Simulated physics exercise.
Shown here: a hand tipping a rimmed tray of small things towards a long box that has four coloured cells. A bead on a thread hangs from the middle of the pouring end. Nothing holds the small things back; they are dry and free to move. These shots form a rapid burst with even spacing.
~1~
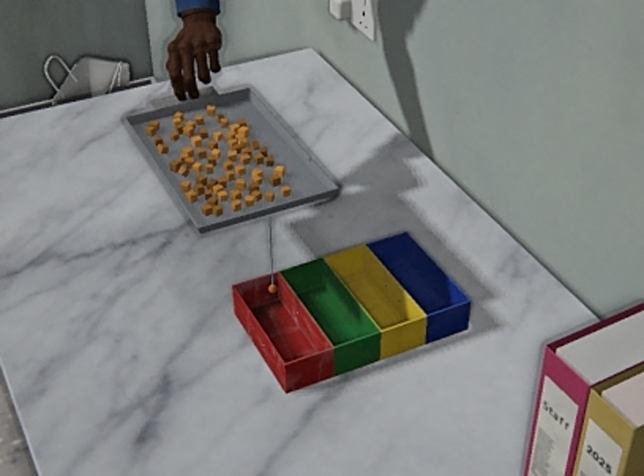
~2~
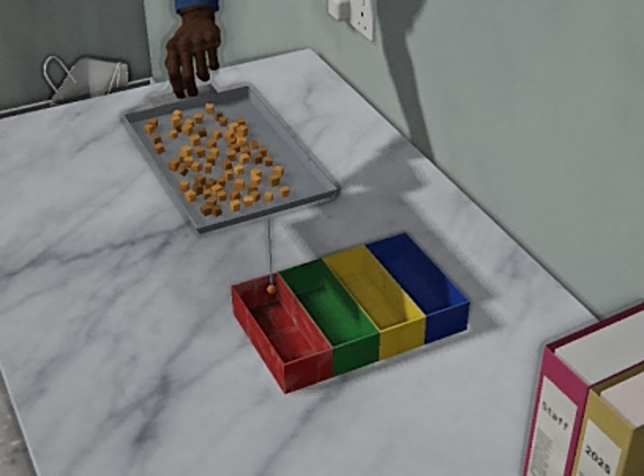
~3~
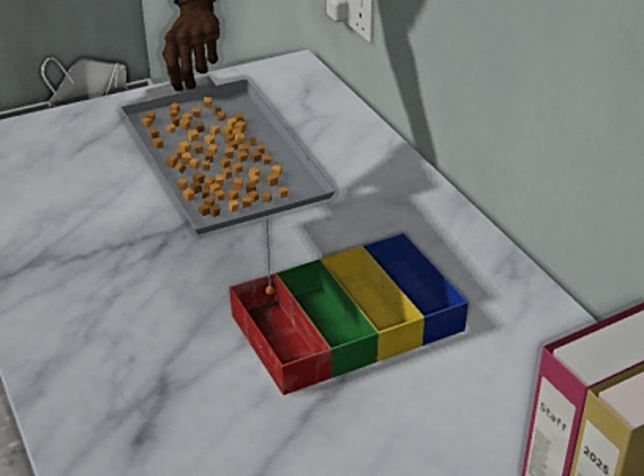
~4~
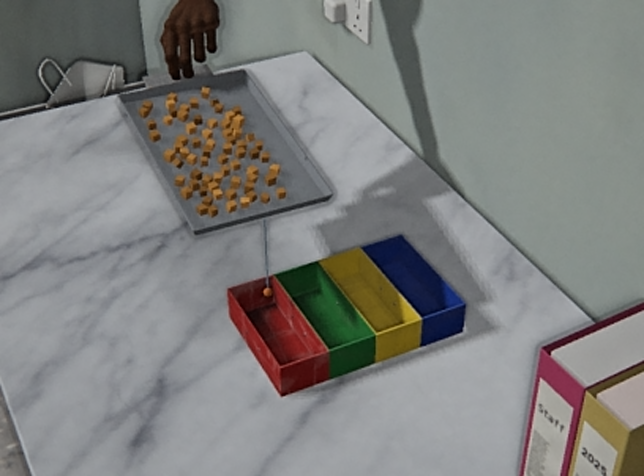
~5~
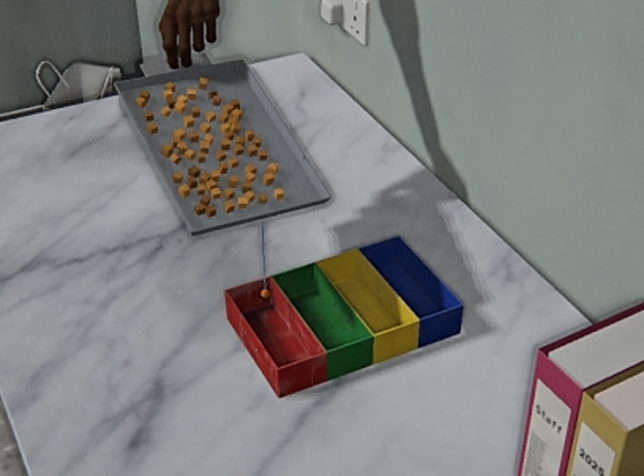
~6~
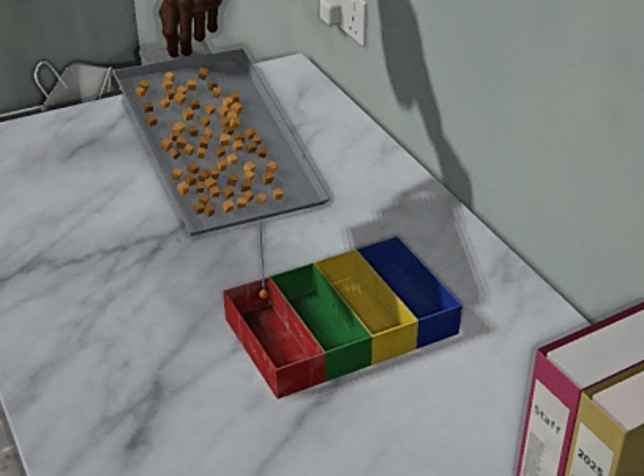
A hand gradually tilts a grey tray of small brown cubes above a four-coloured box.
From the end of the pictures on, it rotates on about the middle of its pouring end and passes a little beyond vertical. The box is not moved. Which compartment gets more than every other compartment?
The green compartment gets the most.
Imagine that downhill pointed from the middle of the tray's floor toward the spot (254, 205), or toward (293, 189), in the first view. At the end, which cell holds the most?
The red cell, then the cell in green.
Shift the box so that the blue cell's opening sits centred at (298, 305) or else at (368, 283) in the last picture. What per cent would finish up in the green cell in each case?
First position: Some 0 %; second position: Some 30 %.
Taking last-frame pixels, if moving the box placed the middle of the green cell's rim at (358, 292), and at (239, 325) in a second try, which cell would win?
In order: That red cell, blue.
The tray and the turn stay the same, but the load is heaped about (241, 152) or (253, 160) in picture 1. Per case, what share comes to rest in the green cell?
In order, 40 % then 40 %.
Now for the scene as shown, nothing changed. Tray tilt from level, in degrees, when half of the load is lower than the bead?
100° or so.
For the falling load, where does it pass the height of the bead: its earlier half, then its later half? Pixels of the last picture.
Half one: (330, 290), half two: (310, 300).
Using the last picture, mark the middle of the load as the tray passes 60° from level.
I'd mark the middle close to (276, 198).
Soon, tray tipped steeply; nearly all on the tray; a stray few in the yellow cell; a small part falling or outside the box.
A while on, tray tipped right over; about a third on the tray; about a quarter in the green cell; a small part in the yellow cell; a stray few in the red cell; about a quarter falling or outside the box.
Towards the end, tray tipped past a quarter turn; about half in the green cell; about a quarter in the yellow cell; about a quarter in the red cell; a small part falling or outside the box.
Finally, tray tipped past a quarter turn; about half in the green cell; about a quarter in the yellow cell; about a quarter in the red cell; none in the blue cell; a small part outside the box.
